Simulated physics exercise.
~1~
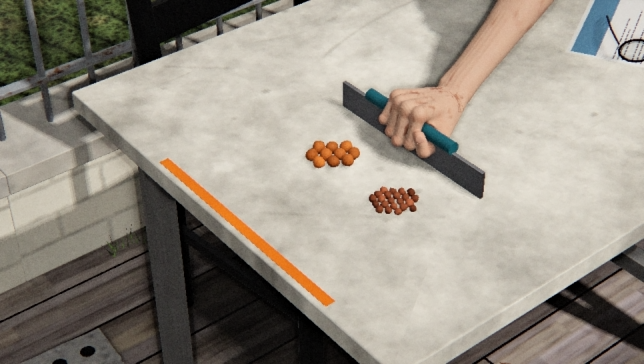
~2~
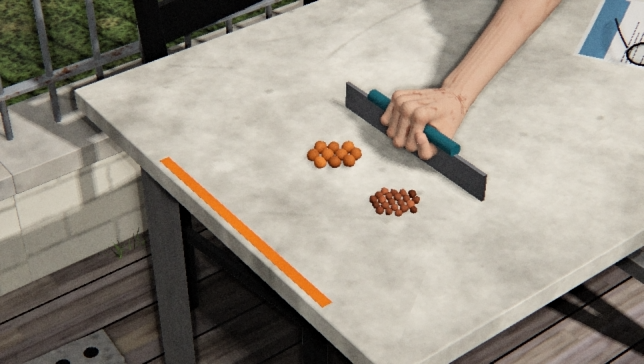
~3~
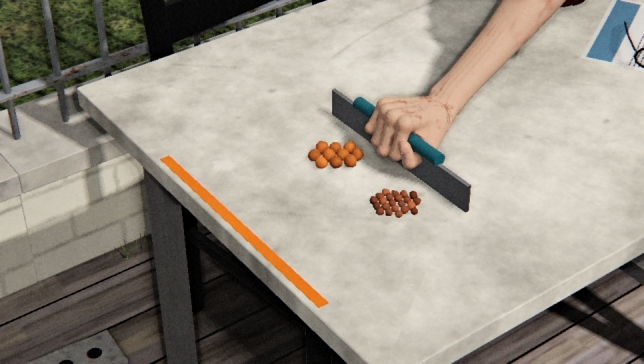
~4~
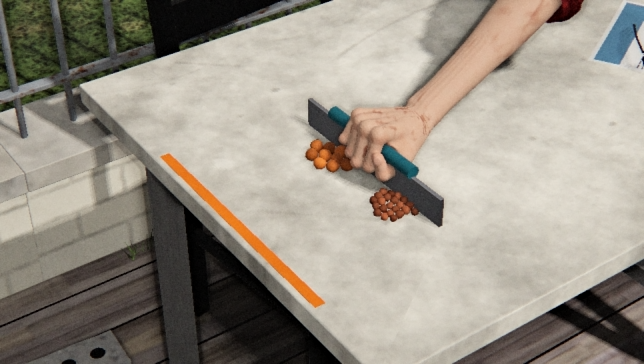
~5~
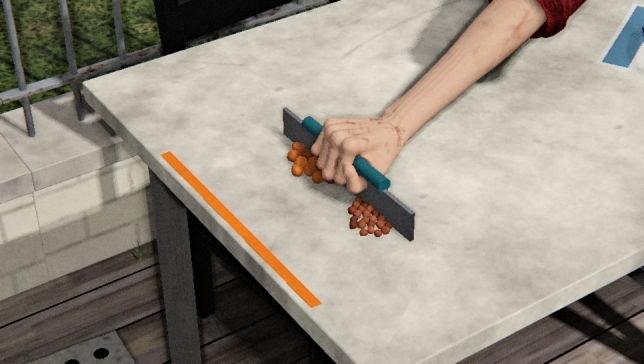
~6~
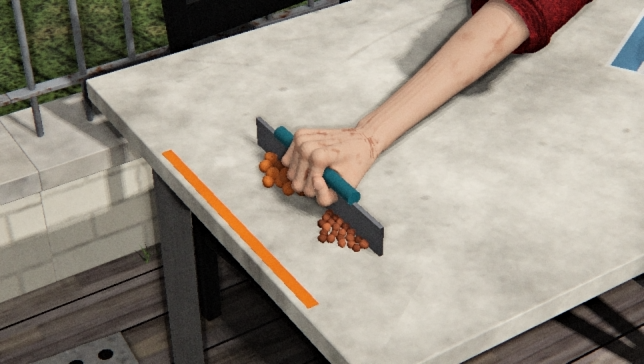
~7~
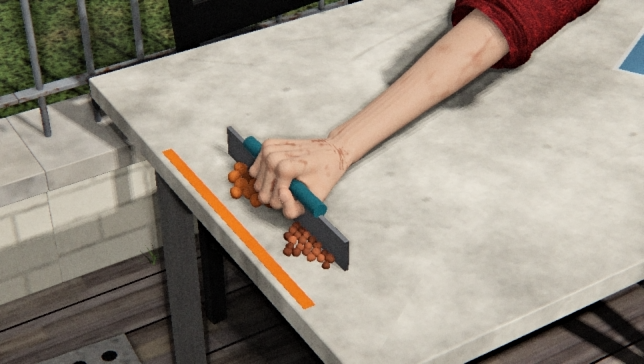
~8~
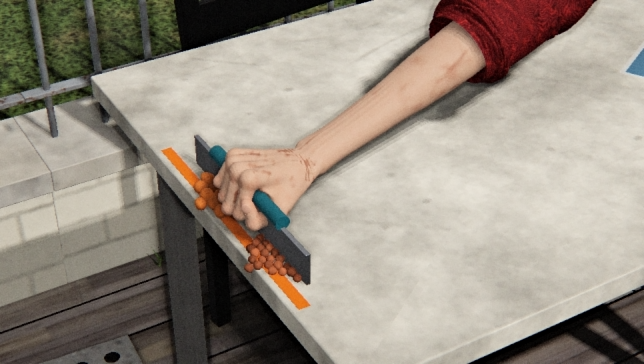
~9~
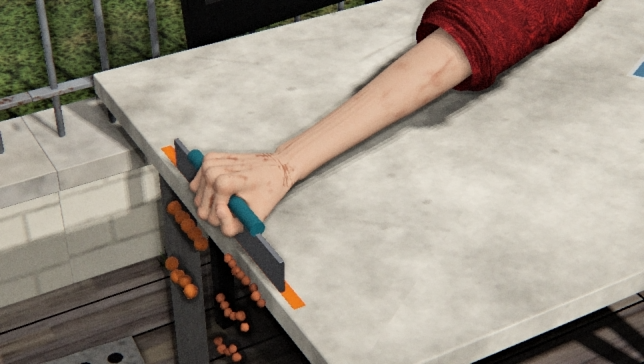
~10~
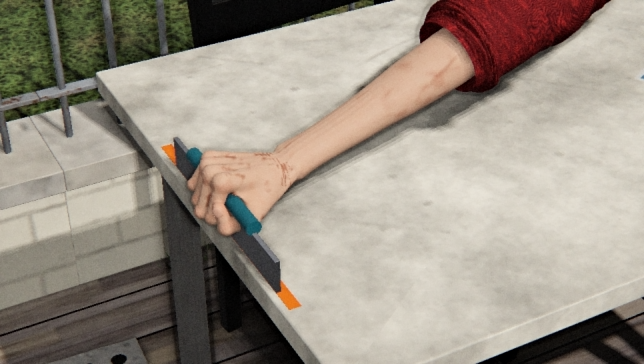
A hand grips the teal handle of a dark, flat scraper on a pale stone-like table outdoors, seen from above at an angle, with a railing and low wall at left and wooden decking below. Between the blade and a strip of orange tape near the left edge sit two heaps, larger orange balls farther back and smaller reddish-brown ones nearer. The scraper slides left, gathers both heaps and pushes them across the tabletop onto the tape. It stops at the tape as balls from both heaps spill over the edge and fall. Finally the scraper rests there, the tabletop cleared.
